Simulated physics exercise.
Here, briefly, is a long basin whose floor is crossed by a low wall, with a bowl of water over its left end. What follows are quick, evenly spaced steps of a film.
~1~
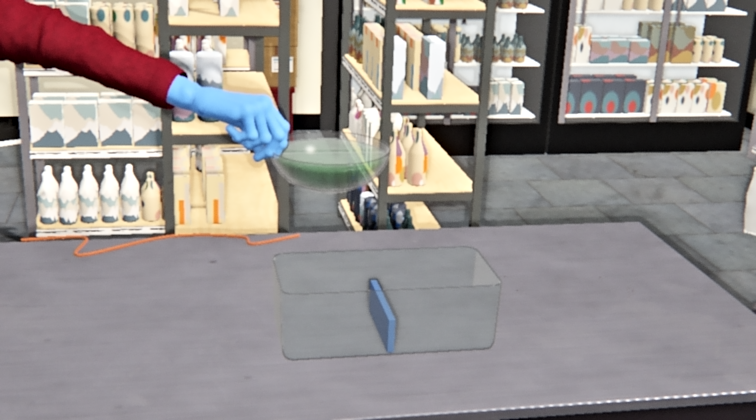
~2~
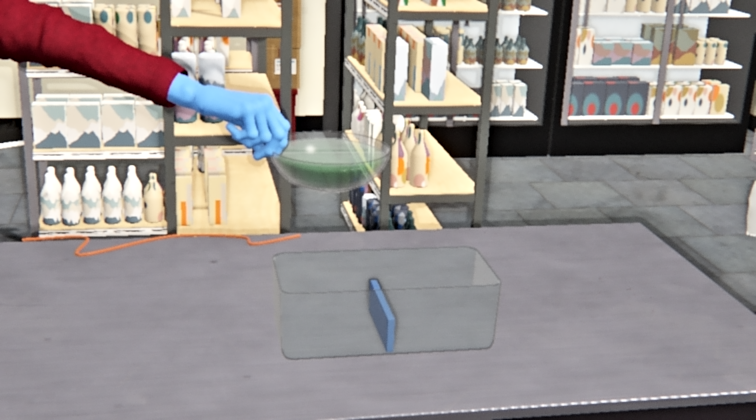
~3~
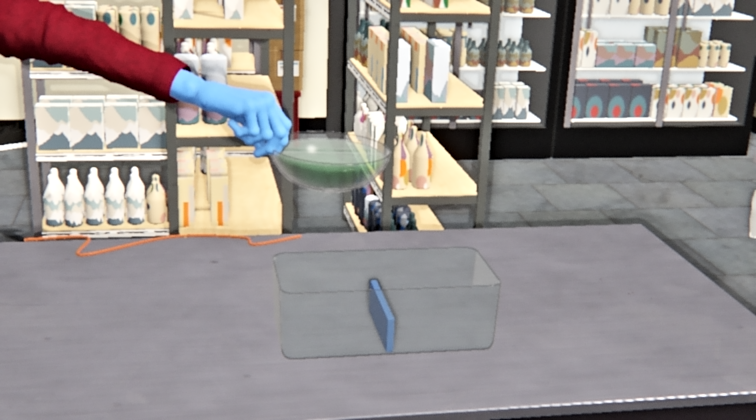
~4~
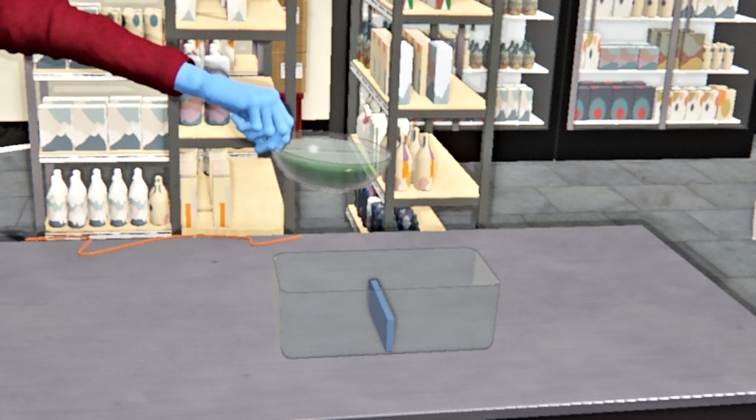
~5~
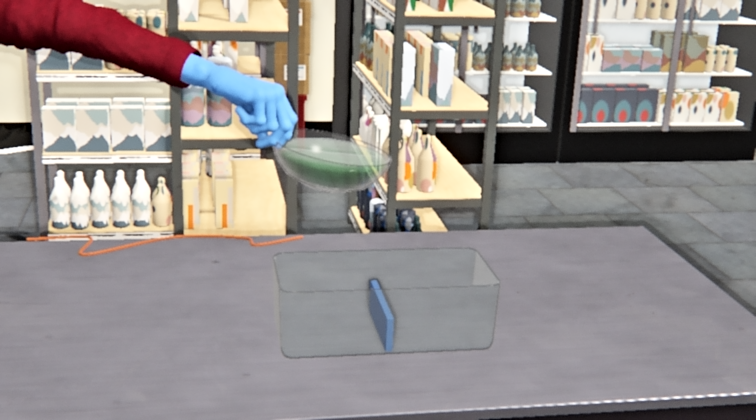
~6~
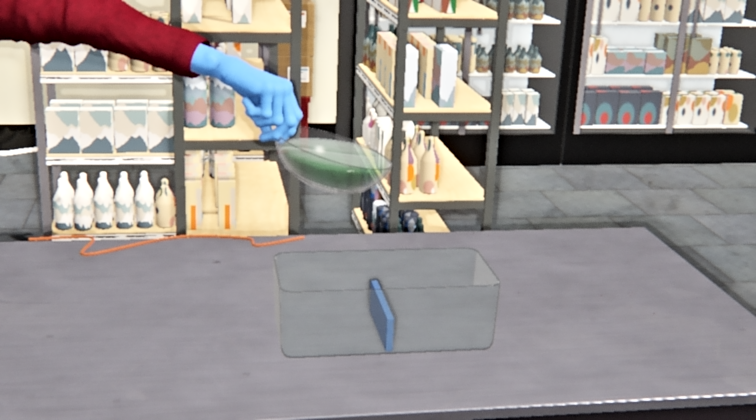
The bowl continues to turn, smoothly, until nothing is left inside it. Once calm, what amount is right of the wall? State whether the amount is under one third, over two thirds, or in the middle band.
The share right of the wall does go past two thirds.
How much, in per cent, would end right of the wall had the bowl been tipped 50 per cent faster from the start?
It comes to 75 per cent or so.
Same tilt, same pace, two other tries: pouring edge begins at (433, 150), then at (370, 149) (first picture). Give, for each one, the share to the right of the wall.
Estimate, in order: 85 and 75 per cent.
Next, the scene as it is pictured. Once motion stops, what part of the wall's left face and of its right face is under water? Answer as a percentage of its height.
Left part: 10 per cent; right part: 50.
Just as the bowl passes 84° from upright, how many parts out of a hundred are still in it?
It still holds close to 10 per cent at that lean.
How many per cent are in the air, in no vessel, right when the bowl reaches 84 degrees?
It's close to 55 percent.
A moment on, the bowl is tipped on its side and 8 per cent is still to pour, 0 is left of the wall and 36 right of it.
Next, the bowl is tipped right over and 0 per cent is still to pour, 11 is left of the wall and 77 right of it.
Then the bowl is tipped right over and 0 per cent is still to pour, 13 is left of the wall and 83 right of it.
Later the bowl is tipped right over and 0 per cent is still to pour, 14 is left of the wall and 83 right of it.
Finally, 14 per cent lies left of the wall, 83 right of it and 3 outside.
